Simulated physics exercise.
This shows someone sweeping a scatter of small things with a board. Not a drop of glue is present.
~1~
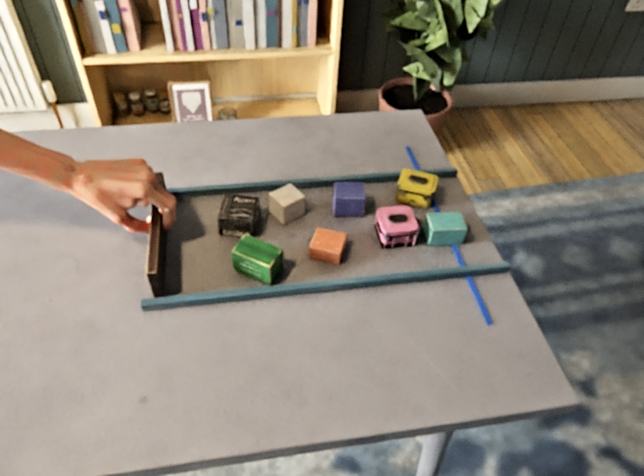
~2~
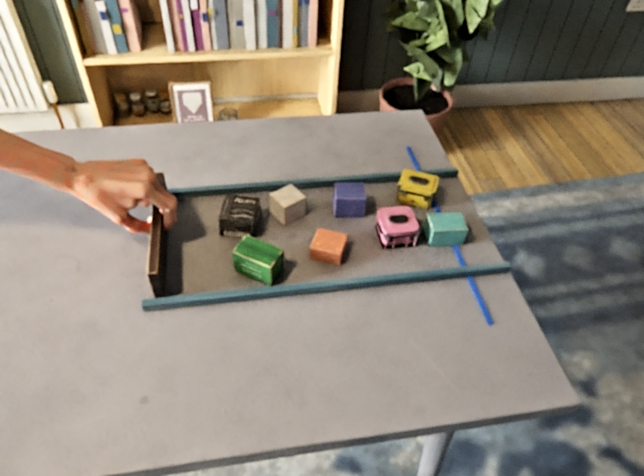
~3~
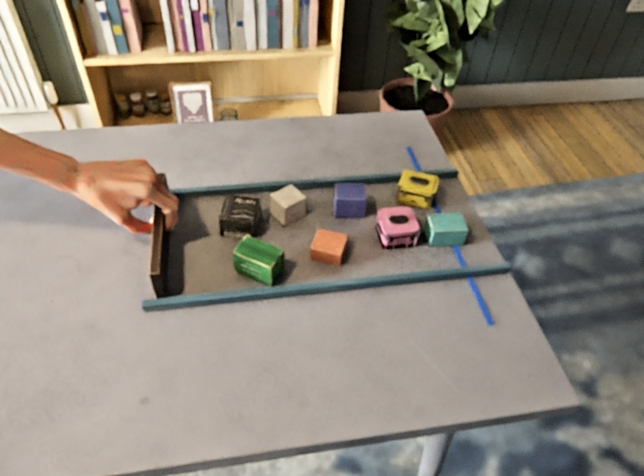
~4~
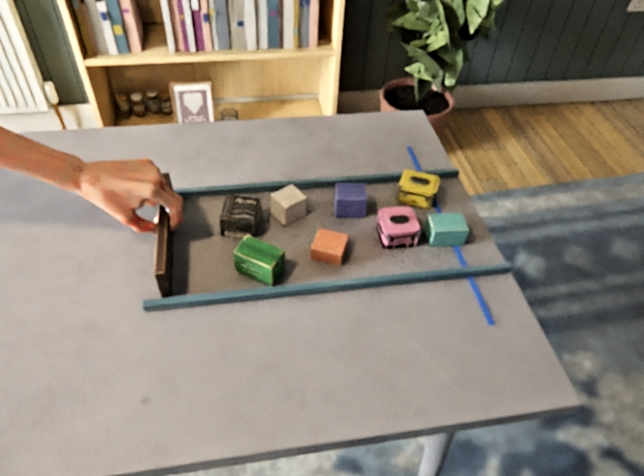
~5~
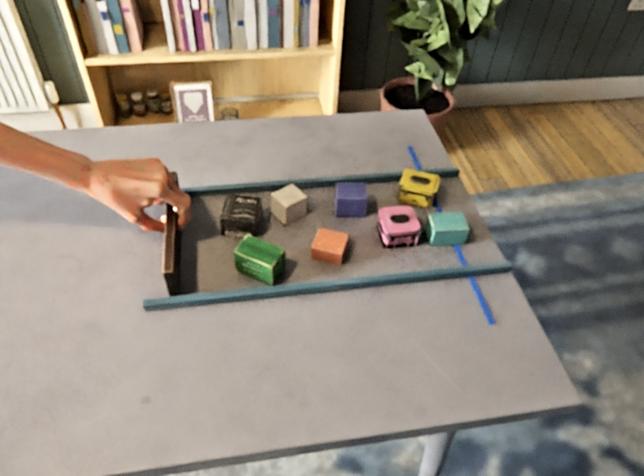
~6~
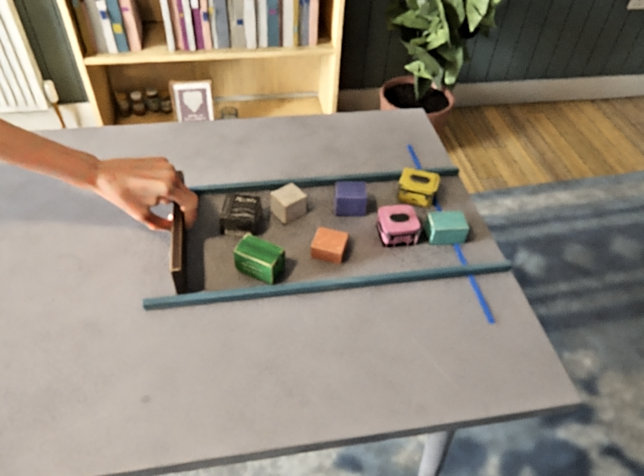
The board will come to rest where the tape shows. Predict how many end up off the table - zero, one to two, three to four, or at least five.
The table loses five or above.
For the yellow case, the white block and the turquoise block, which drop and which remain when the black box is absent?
Well, the yellow case winds up down, the white block is still there, and the turquoise block winds up down.
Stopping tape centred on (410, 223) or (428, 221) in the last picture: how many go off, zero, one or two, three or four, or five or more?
Taking the two tapes in that order, I'd say 1 or 2 and 3 or 4.
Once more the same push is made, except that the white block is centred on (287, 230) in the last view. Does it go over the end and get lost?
White block: Safe.
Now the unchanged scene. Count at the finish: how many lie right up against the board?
3 are in contact with it.
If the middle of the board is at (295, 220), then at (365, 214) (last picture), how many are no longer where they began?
The counts are 5 and 8.
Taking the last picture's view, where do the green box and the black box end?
Final positions - green box around (482, 239), black box around (454, 195).
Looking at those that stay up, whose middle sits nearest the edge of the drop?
Result - the green box.
Early on, none off yet; turquoise block at rest near (446, 228); yellow case at rest near (418, 188); pink case at rest near (397, 226).
A while later, none off yet; turquoise block at rest near (446, 228); yellow case travelled about its own width near (440, 184); pink case at rest near (397, 226).
Further along, one off so far; turquoise block travelled about its own width near (492, 223); yellow case in the air near (465, 294); pink case travelled well along near (457, 220).
Finally, the number that fall off is five or more; lost, white block, blue block, pink case, yellow case and turquoise block.
